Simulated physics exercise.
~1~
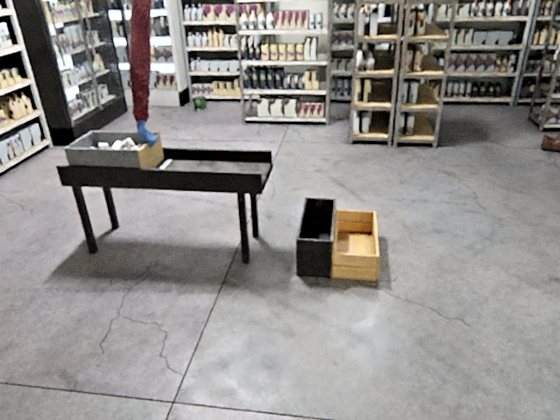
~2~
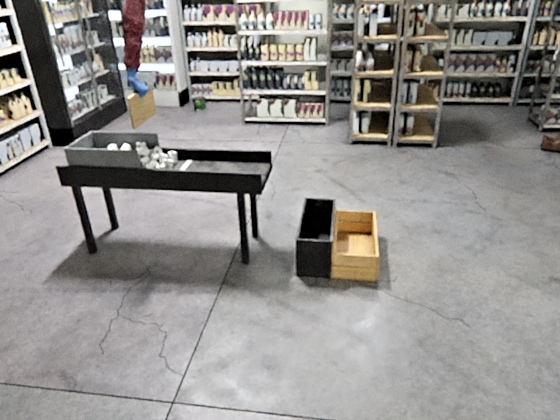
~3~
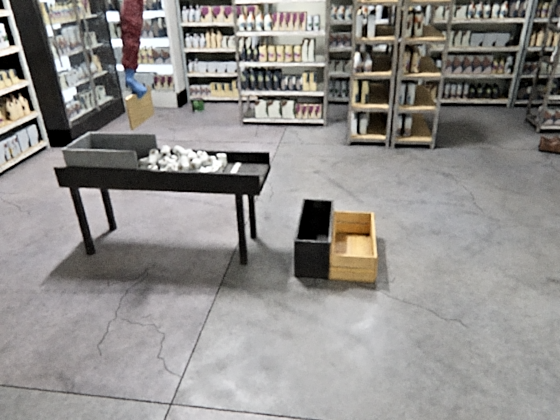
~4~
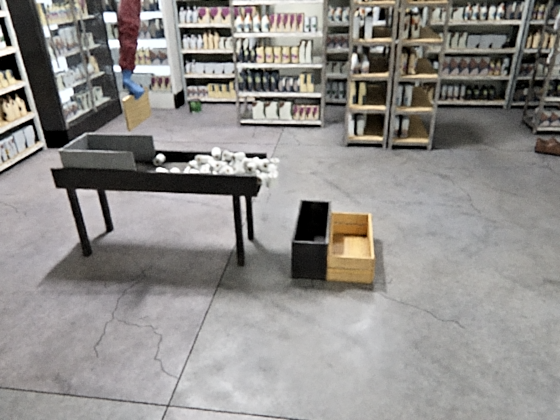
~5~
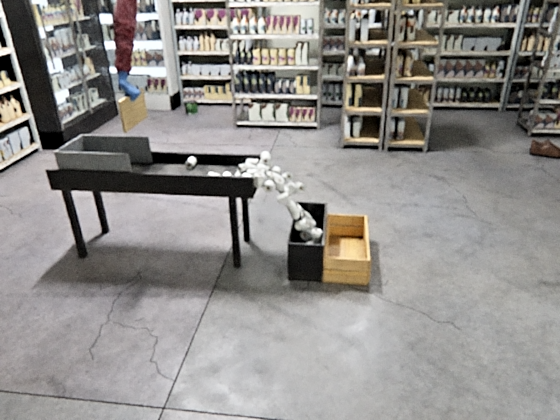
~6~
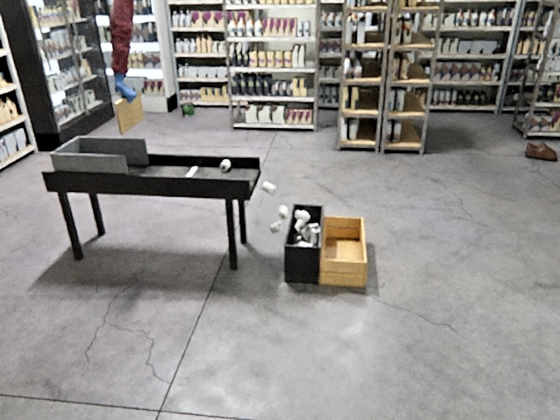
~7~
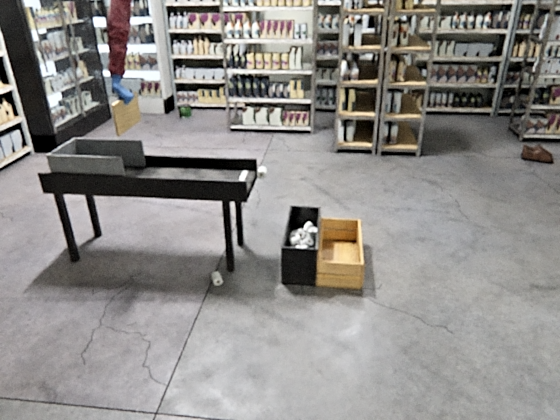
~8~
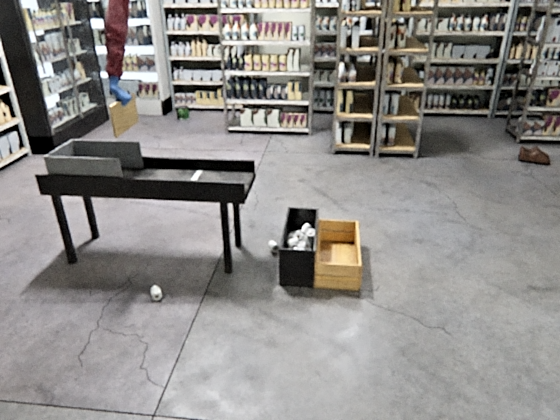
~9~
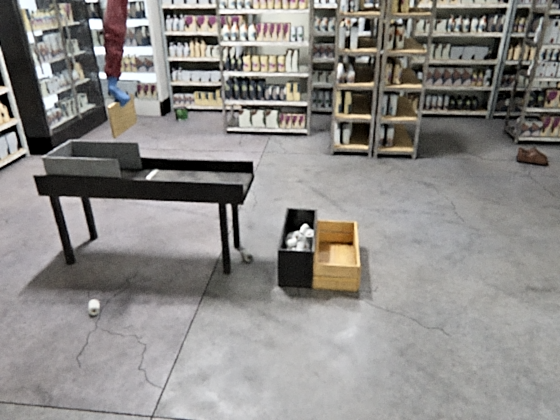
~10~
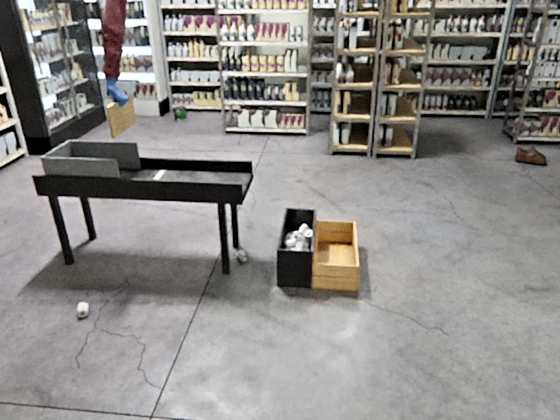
In a store aisle lined with shelves of shoes, a gloved hand lifts a panel from a grey pen, and white rolls ride right along a dark belt, spilling off its end. Most land in the black box, none in the wooden tote, and two end up on the floor.
